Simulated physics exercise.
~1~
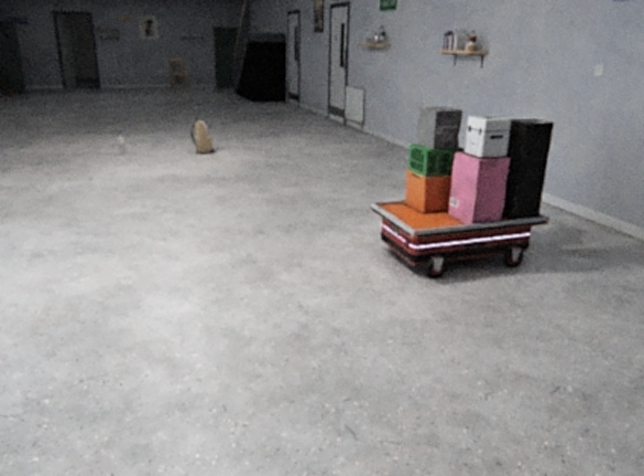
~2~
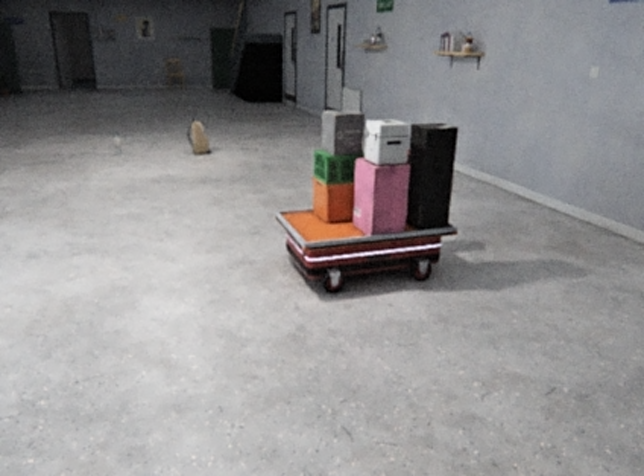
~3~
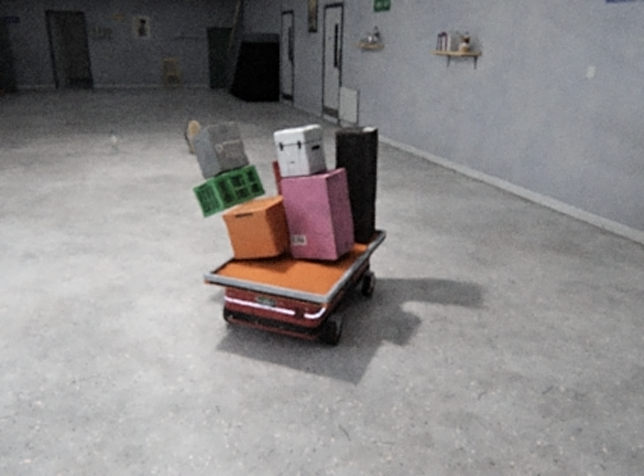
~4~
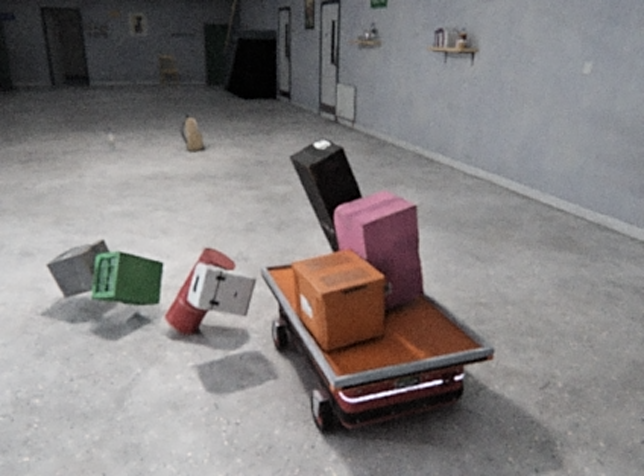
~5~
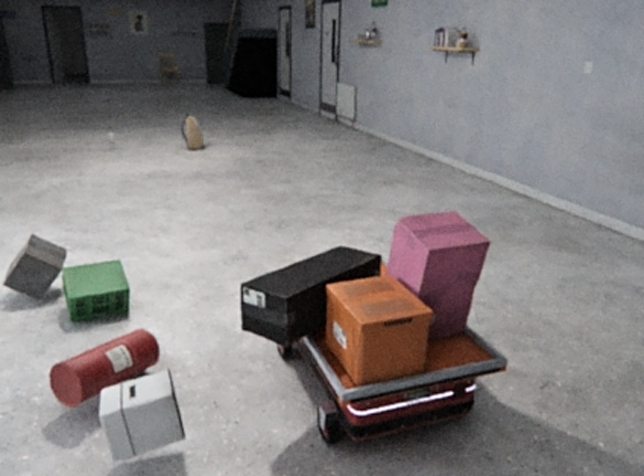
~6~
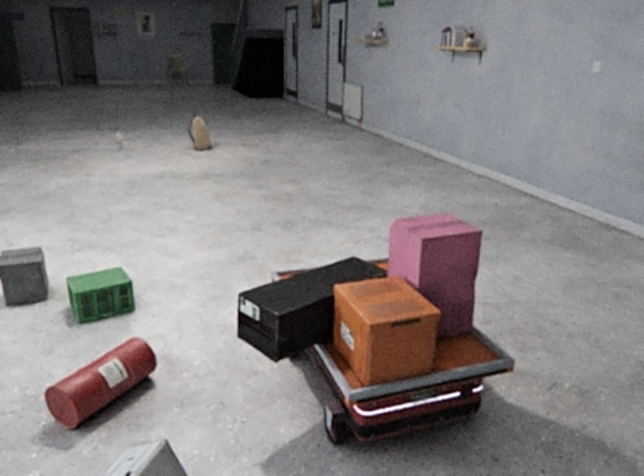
In this clip, a wheeled cart stacked with boxes rolls left and toward the viewer, turning sharply as the green crate, grey box, white toolbox and red canister fall to the floor; the black box topples on the deck, where the orange and pink boxes remain.
